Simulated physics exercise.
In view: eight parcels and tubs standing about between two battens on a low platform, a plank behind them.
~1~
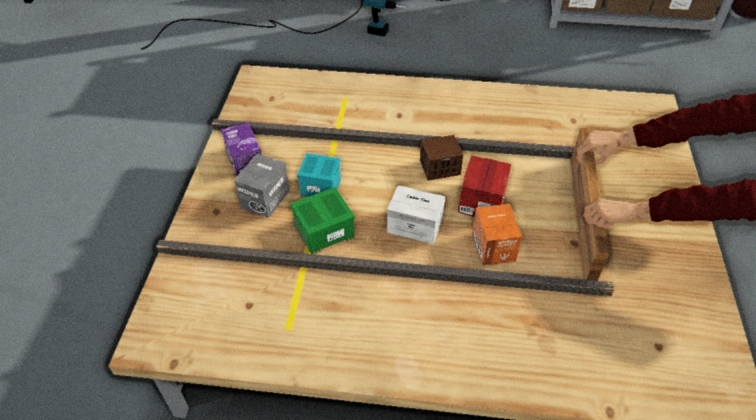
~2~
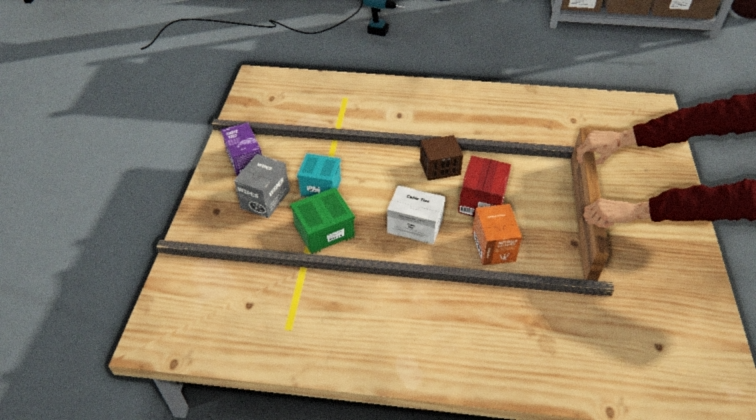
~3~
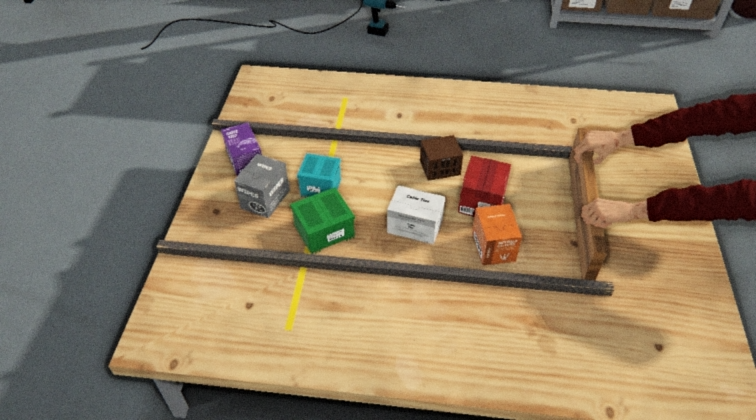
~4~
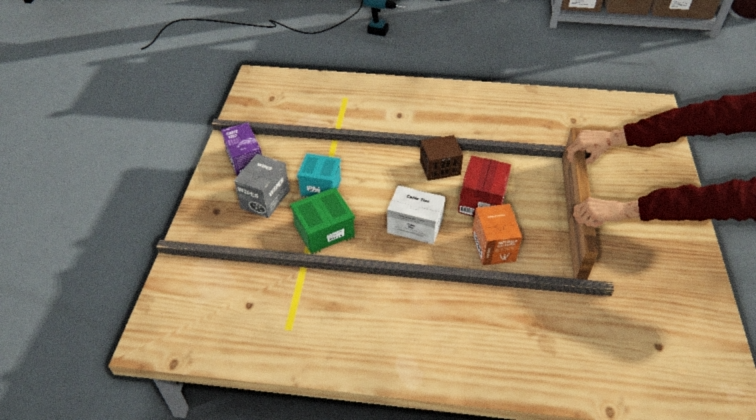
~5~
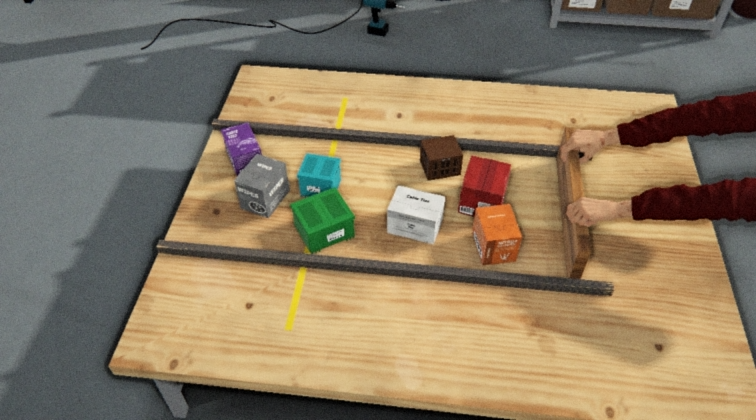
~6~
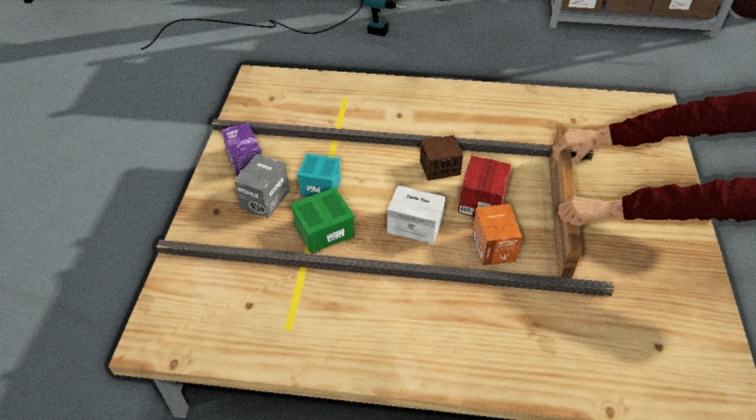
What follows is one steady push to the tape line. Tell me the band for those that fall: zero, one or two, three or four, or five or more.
Here the number that fall off is zero.
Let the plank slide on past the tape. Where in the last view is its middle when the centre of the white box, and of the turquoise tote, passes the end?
Its middle is around (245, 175) and around (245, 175).
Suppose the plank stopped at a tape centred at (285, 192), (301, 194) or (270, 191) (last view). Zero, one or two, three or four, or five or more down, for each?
The falls would be either one or two; zero; one or two.
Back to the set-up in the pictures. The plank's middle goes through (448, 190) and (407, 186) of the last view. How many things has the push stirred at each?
4 and 5.
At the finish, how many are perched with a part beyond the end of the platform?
The number is 0.
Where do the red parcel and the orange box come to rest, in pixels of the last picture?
Near (302, 175) and (296, 214).
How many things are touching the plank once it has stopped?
That makes 3.
Early on, none off yet; purple box at rest near (243, 150); grey box at rest near (263, 186); turquoise tote at rest near (320, 178).
Finally, the number that fall off is zero.
